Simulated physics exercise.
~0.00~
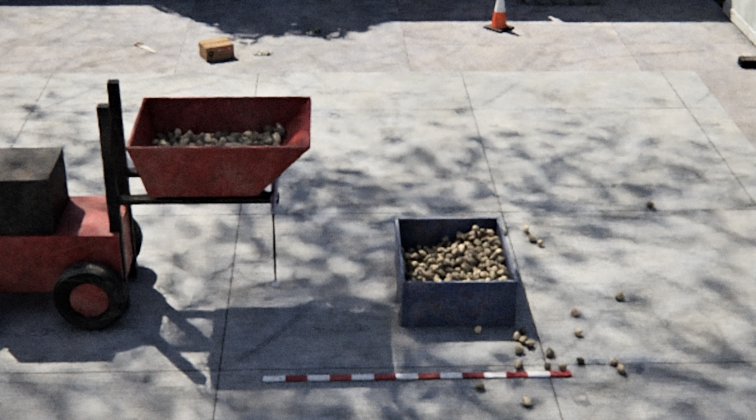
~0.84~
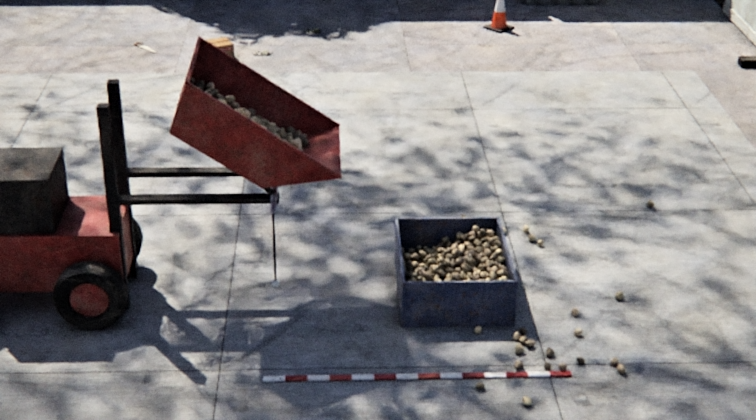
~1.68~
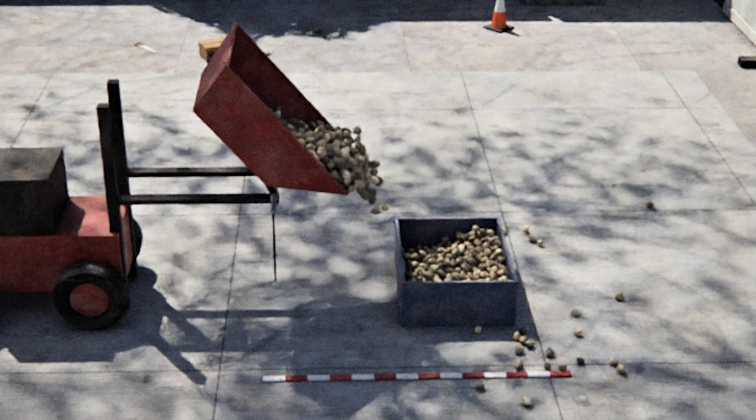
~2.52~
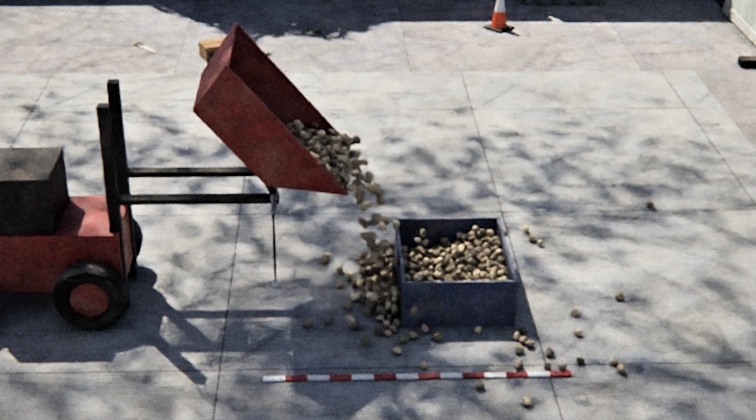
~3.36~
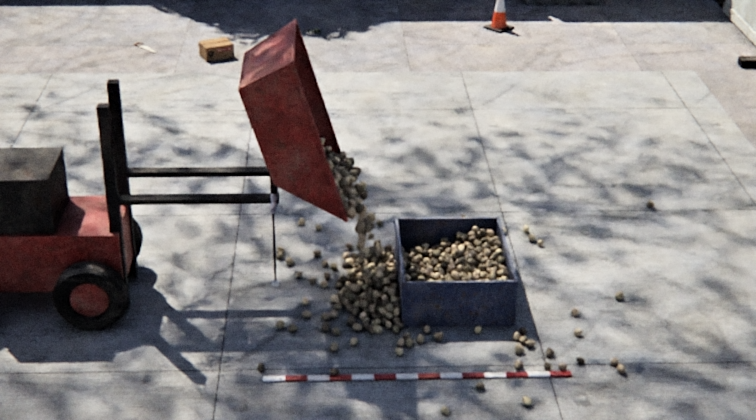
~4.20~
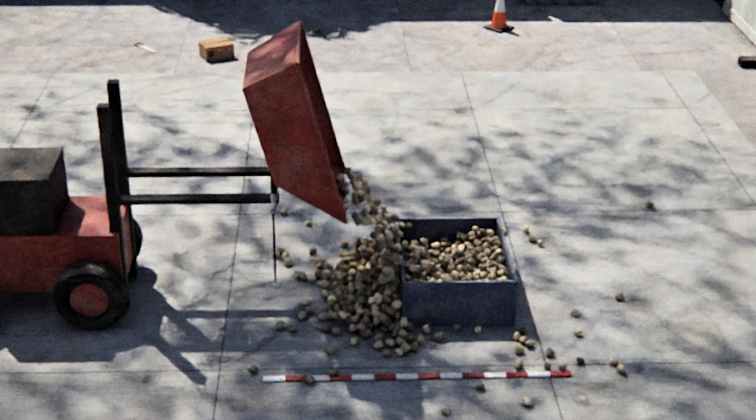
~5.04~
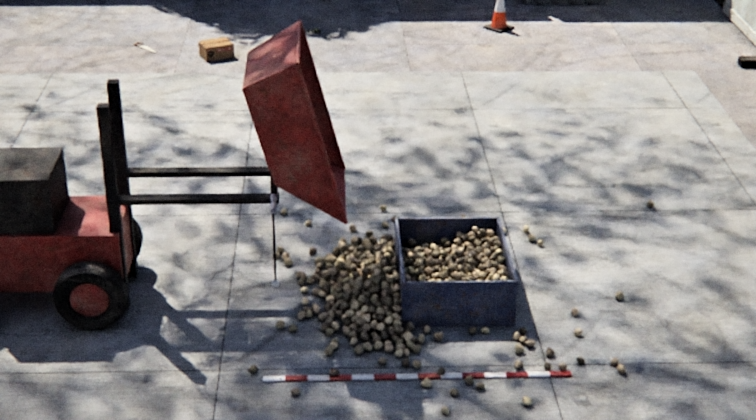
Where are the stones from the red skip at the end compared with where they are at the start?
At the start they sit up in the raised red skip. By the end they lie lower and farther right, mostly in a heap on the ground against the left side of the blue bin.
